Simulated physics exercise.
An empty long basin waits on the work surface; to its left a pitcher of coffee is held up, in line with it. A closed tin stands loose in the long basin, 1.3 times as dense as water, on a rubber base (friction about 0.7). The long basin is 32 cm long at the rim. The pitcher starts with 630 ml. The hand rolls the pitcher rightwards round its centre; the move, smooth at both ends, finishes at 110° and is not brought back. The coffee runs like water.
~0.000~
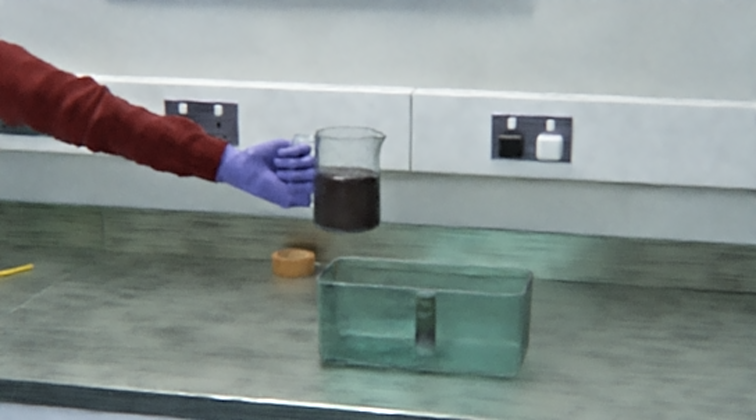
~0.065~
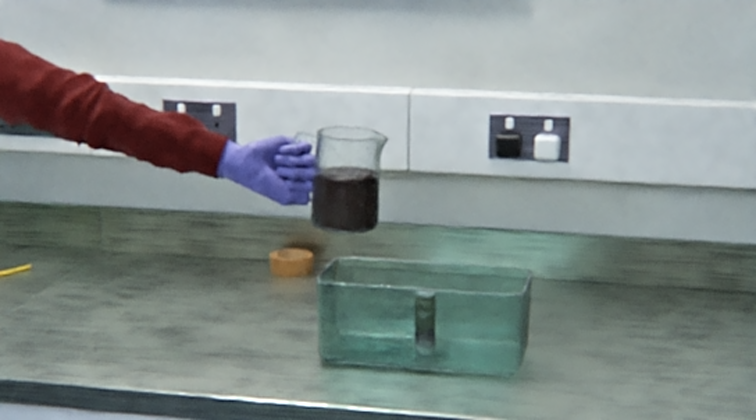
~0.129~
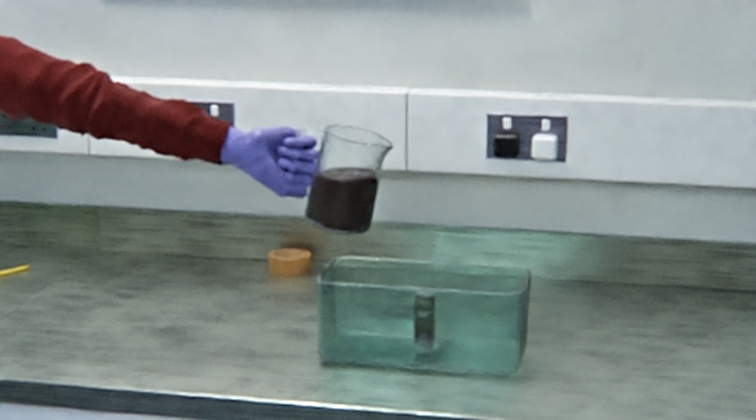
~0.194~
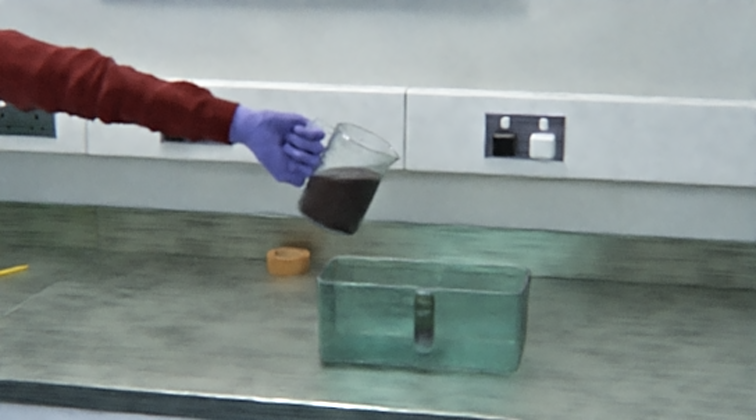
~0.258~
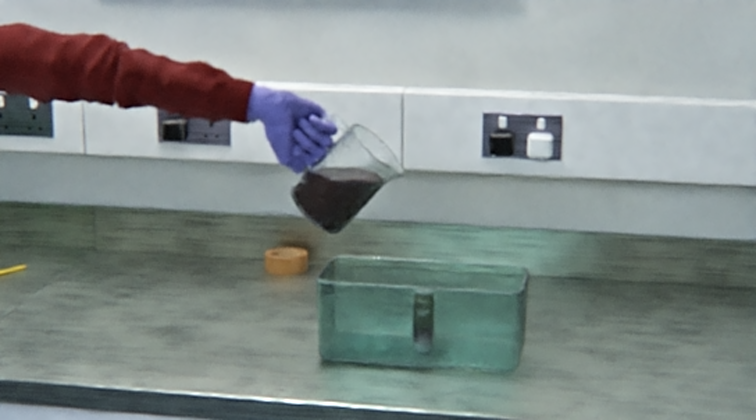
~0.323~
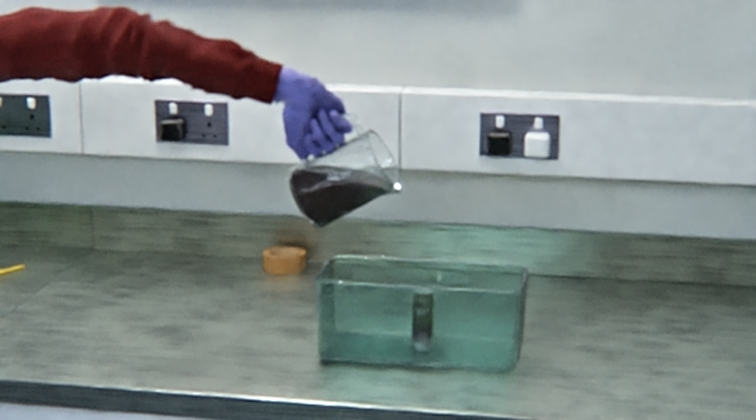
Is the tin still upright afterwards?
The tin stays up.
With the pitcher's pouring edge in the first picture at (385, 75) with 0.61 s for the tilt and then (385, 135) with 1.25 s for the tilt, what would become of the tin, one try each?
First it stays up; then it keeps standing.
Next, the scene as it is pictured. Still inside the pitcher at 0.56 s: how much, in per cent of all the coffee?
Near 64 in a hundred.
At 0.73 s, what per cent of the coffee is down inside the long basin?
About 64 per cent.
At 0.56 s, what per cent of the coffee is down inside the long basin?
Some 10 per cent.
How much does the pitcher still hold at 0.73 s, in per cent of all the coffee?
About 20 per cent.
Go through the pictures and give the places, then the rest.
The first picture shows tilt 0°; pouring edge (386, 136); surface from (318, 170) to (378, 173); the long basin's rim runs from (326, 270) to (528, 284); the tin's top is at (426, 296).
The second picture shows tilt 3°; pouring edge (388, 139); surface from (318, 171) to (378, 174).
The third picture shows tilt 12°; pouring edge (393, 146); surface from (317, 173) to (379, 174).
The fourth picture shows tilt 25°; pouring edge (400, 158); surface from (311, 177) to (380, 175).
The fifth picture shows tilt 42°; pouring edge (403, 174); surface from (299, 181) to (385, 178).
The sixth picture shows tilt 60°; pouring edge (402, 192); surface from (294, 168) to (391, 184).
Then, 0.56 s in, the tilt is 108° and 63 per cent is still to pour; the tin stands where it began.
Then, 0.73 s in, the tilt is 110° and 20 per cent is still to pour; the tin stands where it began.
Then, 0.91 s in, the tilt is 110° and 4 per cent is still to pour; the tin stands where it began.
Then, 1.11 s in, the tilt is 110° and 0 per cent is still to pour; the tin stands where it began.
Finally, the tin stands where it began.
